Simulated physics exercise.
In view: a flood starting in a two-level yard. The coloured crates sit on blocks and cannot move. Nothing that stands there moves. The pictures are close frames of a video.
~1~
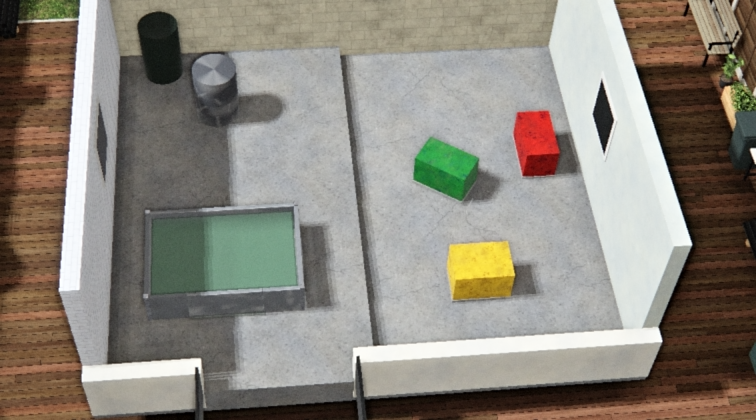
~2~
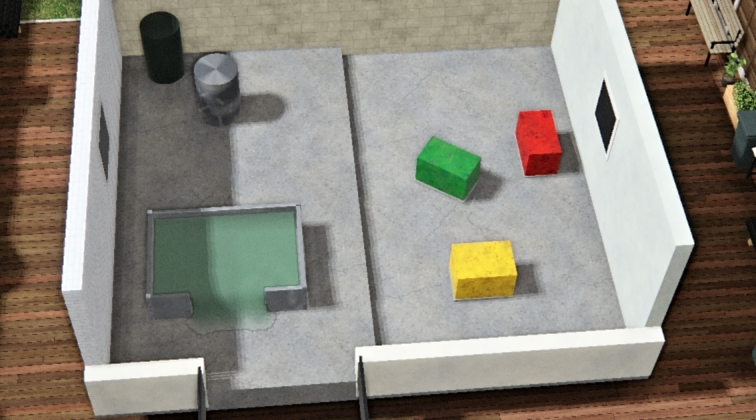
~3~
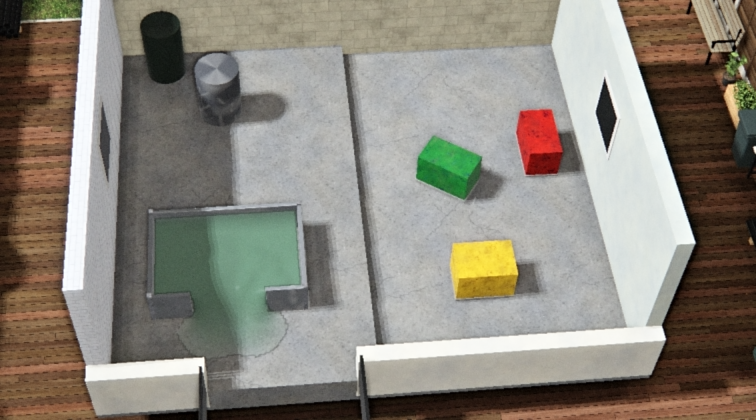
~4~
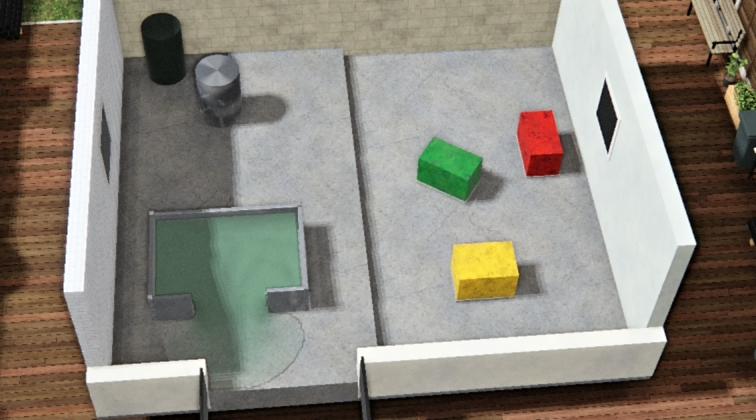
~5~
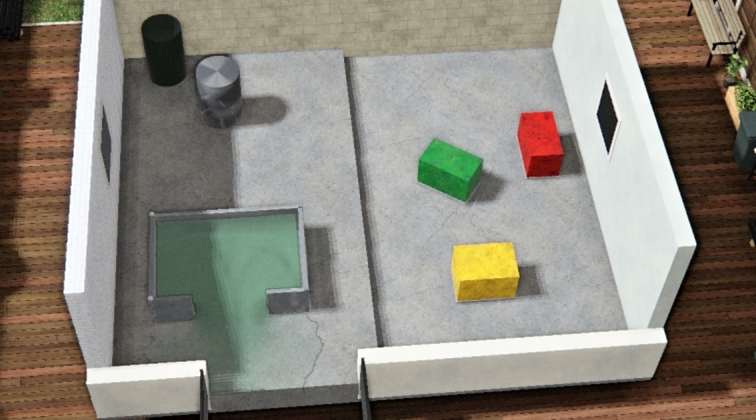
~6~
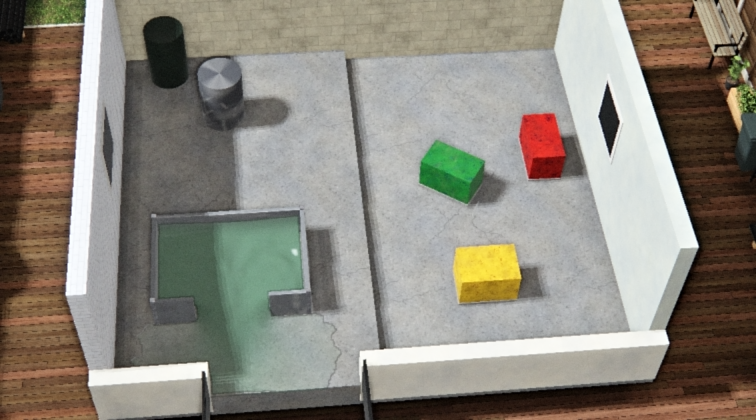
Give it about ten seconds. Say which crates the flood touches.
One by one: The green crate escapes dry; the red crate escapes dry; the yellow crate escapes dry.
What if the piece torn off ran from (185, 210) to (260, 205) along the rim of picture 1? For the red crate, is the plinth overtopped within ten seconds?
Then: Red crate ends up wet.
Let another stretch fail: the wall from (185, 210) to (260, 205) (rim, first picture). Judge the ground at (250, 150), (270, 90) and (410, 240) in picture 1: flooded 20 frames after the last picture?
One after the other: Wet, wet, clear.
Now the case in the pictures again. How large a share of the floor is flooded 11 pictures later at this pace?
About 10 per cent.
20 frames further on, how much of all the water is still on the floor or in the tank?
About 60 per cent.
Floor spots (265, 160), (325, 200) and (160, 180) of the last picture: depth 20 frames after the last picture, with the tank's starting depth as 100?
About 0, 0 and 4 per cent.
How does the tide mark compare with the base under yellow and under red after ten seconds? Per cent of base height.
About 10 and 0 per cent.
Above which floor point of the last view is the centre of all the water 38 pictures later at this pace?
I would point to (208, 267).
A moment on, water covers 5 % of the floor; the green crate not reached, the red crate not reached, the yellow crate not reached.
Next, water covers 10 % of the floor; the green crate not reached, the red crate not reached, the yellow crate not reached.
Then, water covers 10 % of the floor; the green crate not reached, the red crate not reached, the yellow crate not reached.
Later, water covers 20 % of the floor; the green crate not reached, the red crate not reached, the yellow crate not reached.
In the end, water covers 25 % of the floor; the green crate stayed above the water, the red crate stayed above the water, the yellow crate stayed above the water.
